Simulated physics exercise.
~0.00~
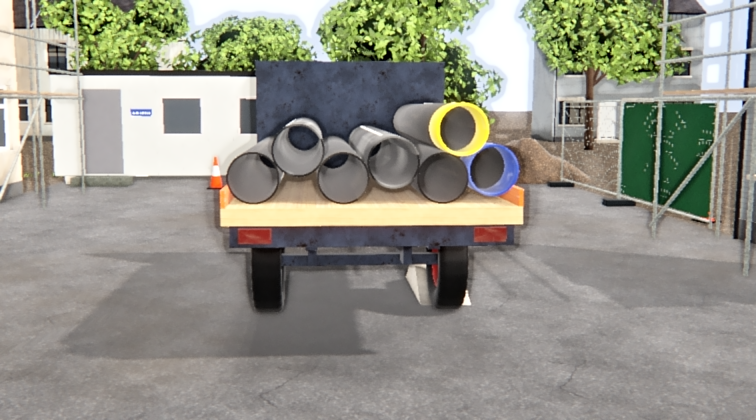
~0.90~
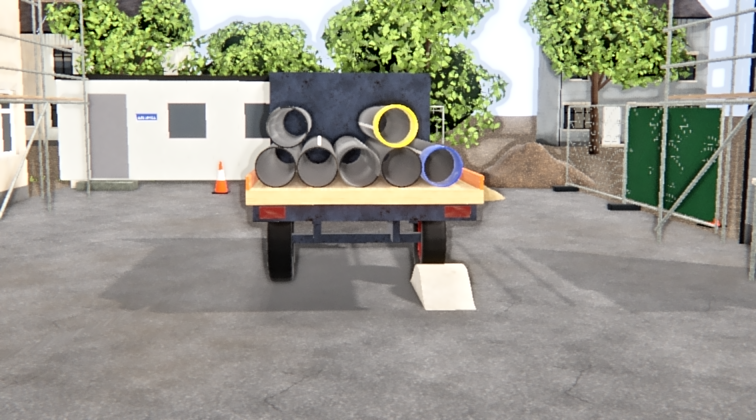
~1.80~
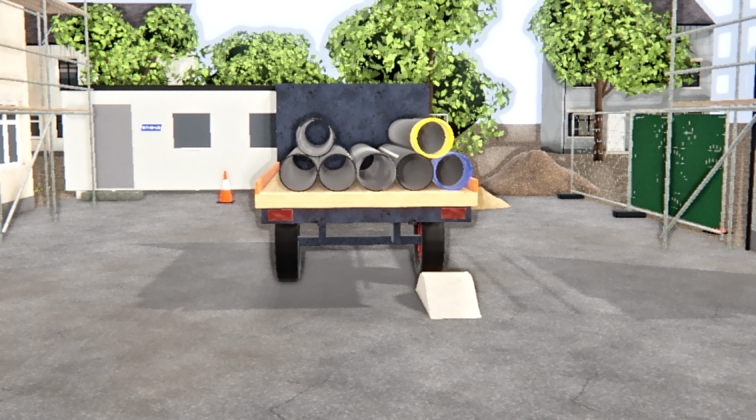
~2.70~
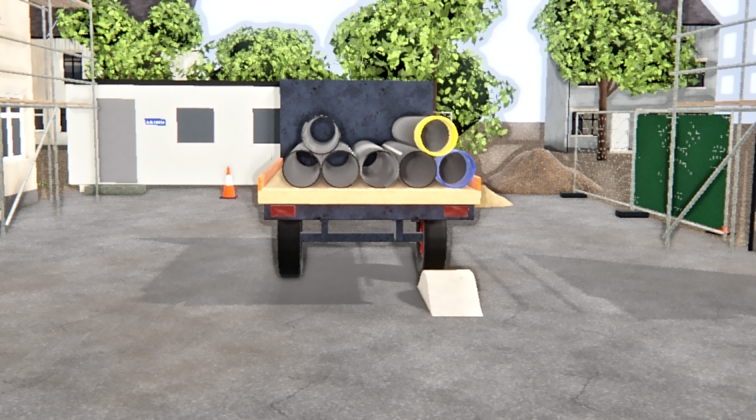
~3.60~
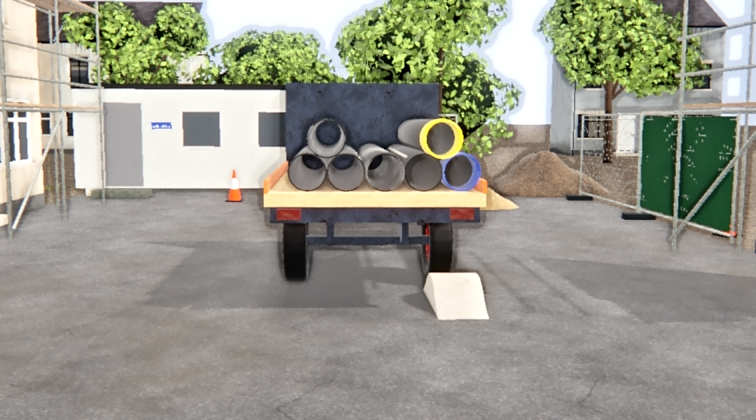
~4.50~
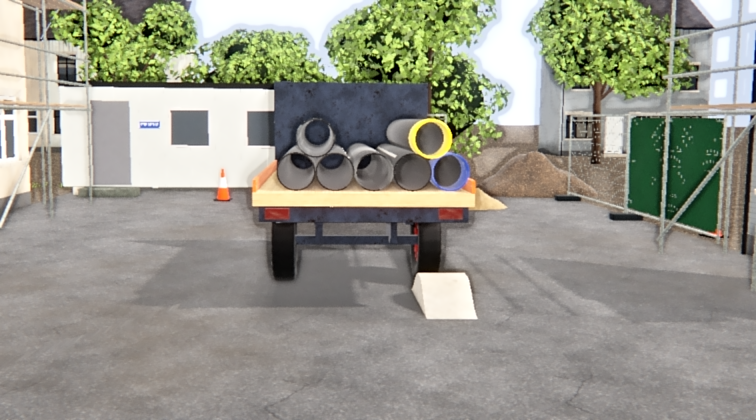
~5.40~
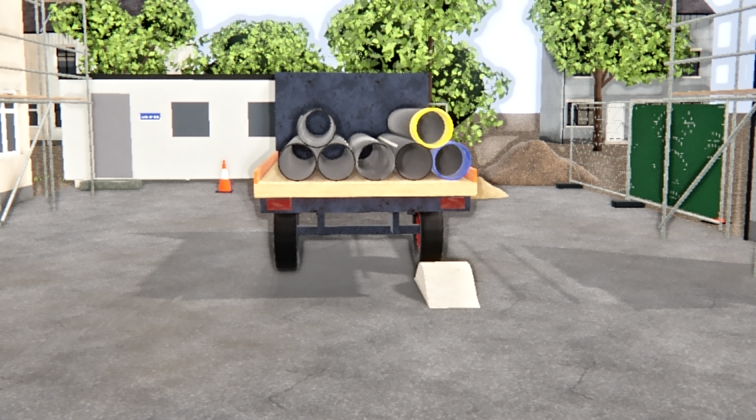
Seven pipes on a flatbed trailer shift as it crosses a hump, and all stay aboard.
